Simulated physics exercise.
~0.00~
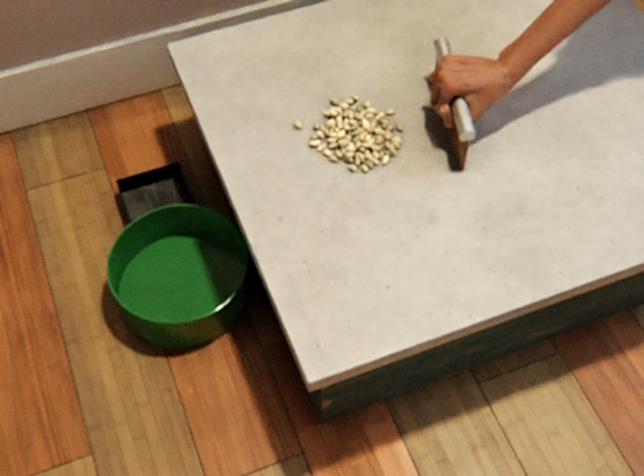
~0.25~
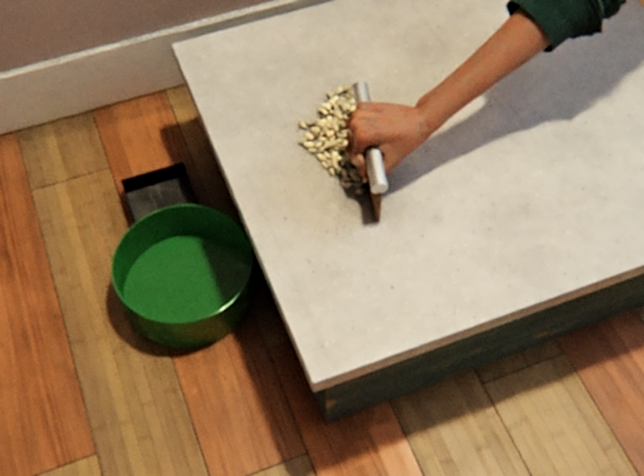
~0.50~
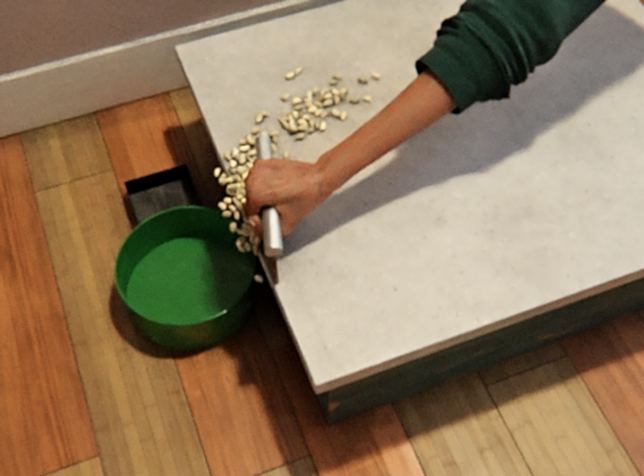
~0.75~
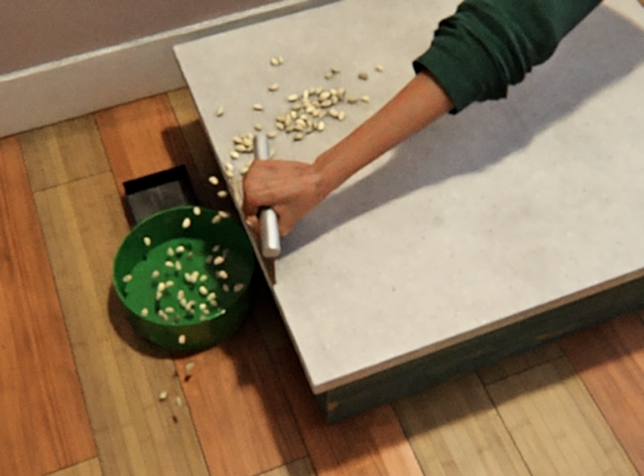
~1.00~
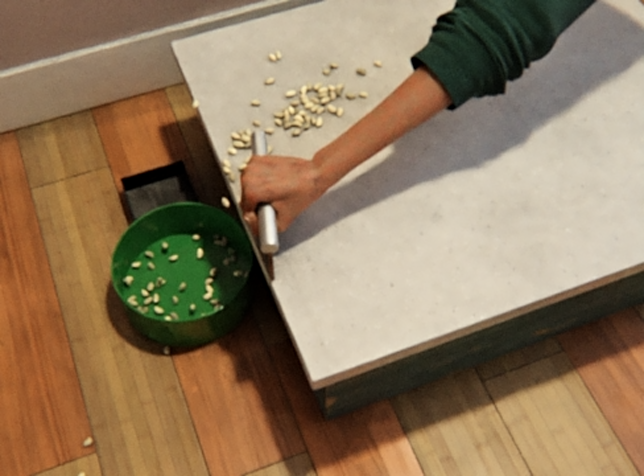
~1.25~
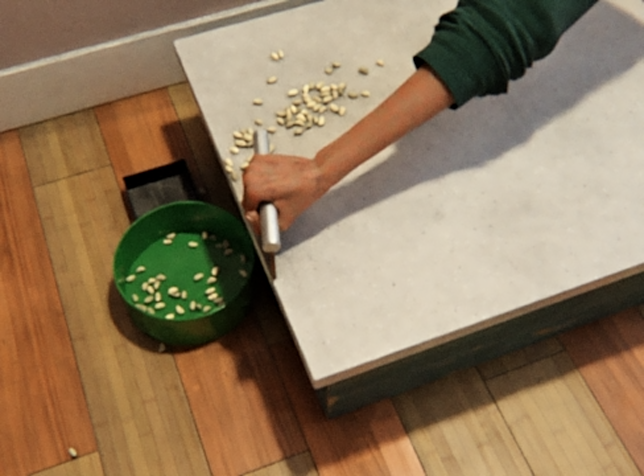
A rigid scraper, gripped by a hand in a dark green sleeve, starts to the right of a small heap of white beans on a pale tabletop. It sweeps left and down into the heap, then pushes part of it on to the left edge, leaving a scattered group behind. There the scraper stops, and beans spill over the edge toward the green pot below. Most of those falling land in the pot, while a few miss. At the end, many beans lie in the pot, about half remain on top, and the black tin catches none.
